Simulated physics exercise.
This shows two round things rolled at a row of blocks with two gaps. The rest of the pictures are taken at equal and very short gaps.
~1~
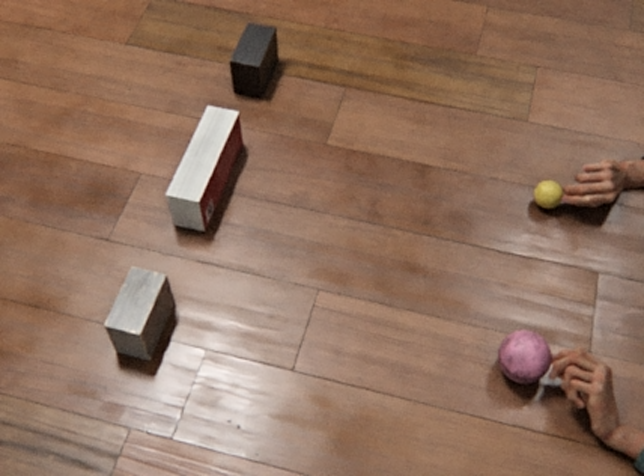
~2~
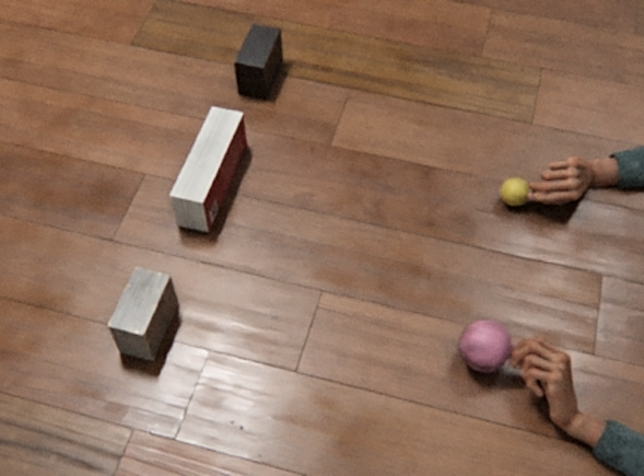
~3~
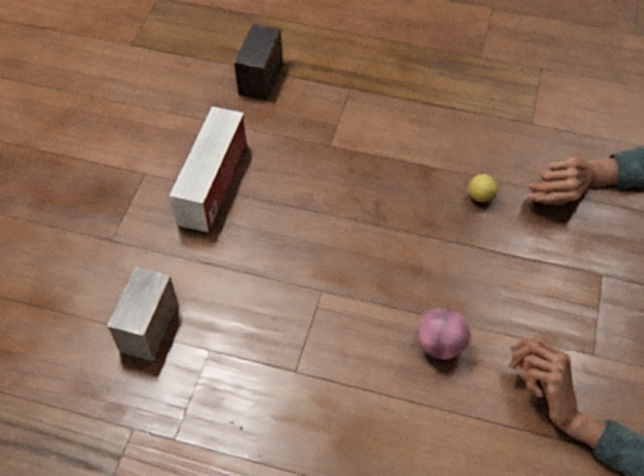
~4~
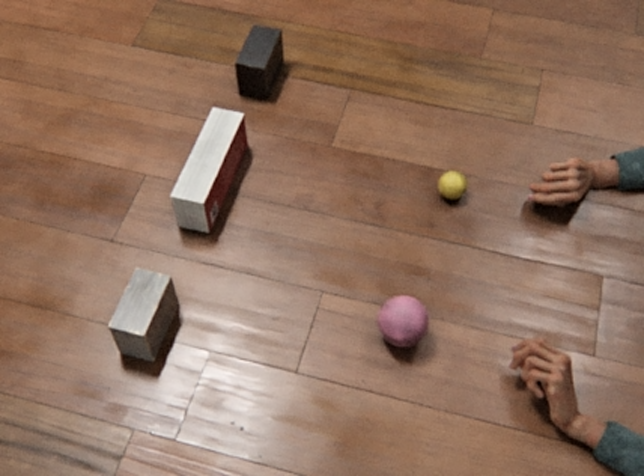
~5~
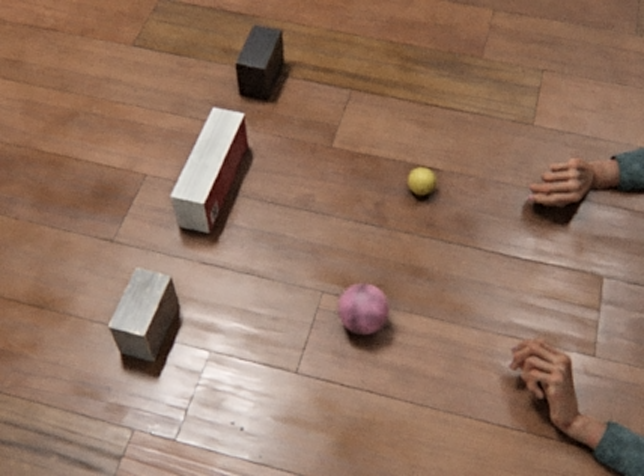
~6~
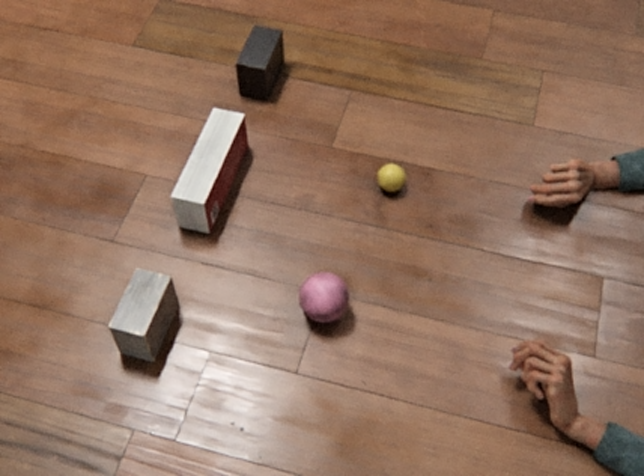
The video shows two hands releasing a small yellow ball and a larger pink ball on a wooden floor, and both roll left toward a spaced row of three blocks while the hands stay behind at right.
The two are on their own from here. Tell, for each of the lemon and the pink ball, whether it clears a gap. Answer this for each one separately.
Clears a gap - lemon: No, pink ball: Yes.
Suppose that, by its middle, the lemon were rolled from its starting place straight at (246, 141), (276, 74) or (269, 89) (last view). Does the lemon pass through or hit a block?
First blocked, second blocked, third blocked.
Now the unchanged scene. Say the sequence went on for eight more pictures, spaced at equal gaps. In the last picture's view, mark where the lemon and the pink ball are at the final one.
Lemon: (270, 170); pink ball: (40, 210).
Then, 0.30 s after the last picture, lemon coming back near (252, 159); pink ball heading on near (140, 239).
Then, 0.80 s after the last picture, lemon coming back near (280, 182); pink ball heading on.
Then, 1.22 s after the last picture, lemon coming back near (298, 198); pink ball heading on.
By the end, the lemon is stopped; the pink ball gets between the blocks.
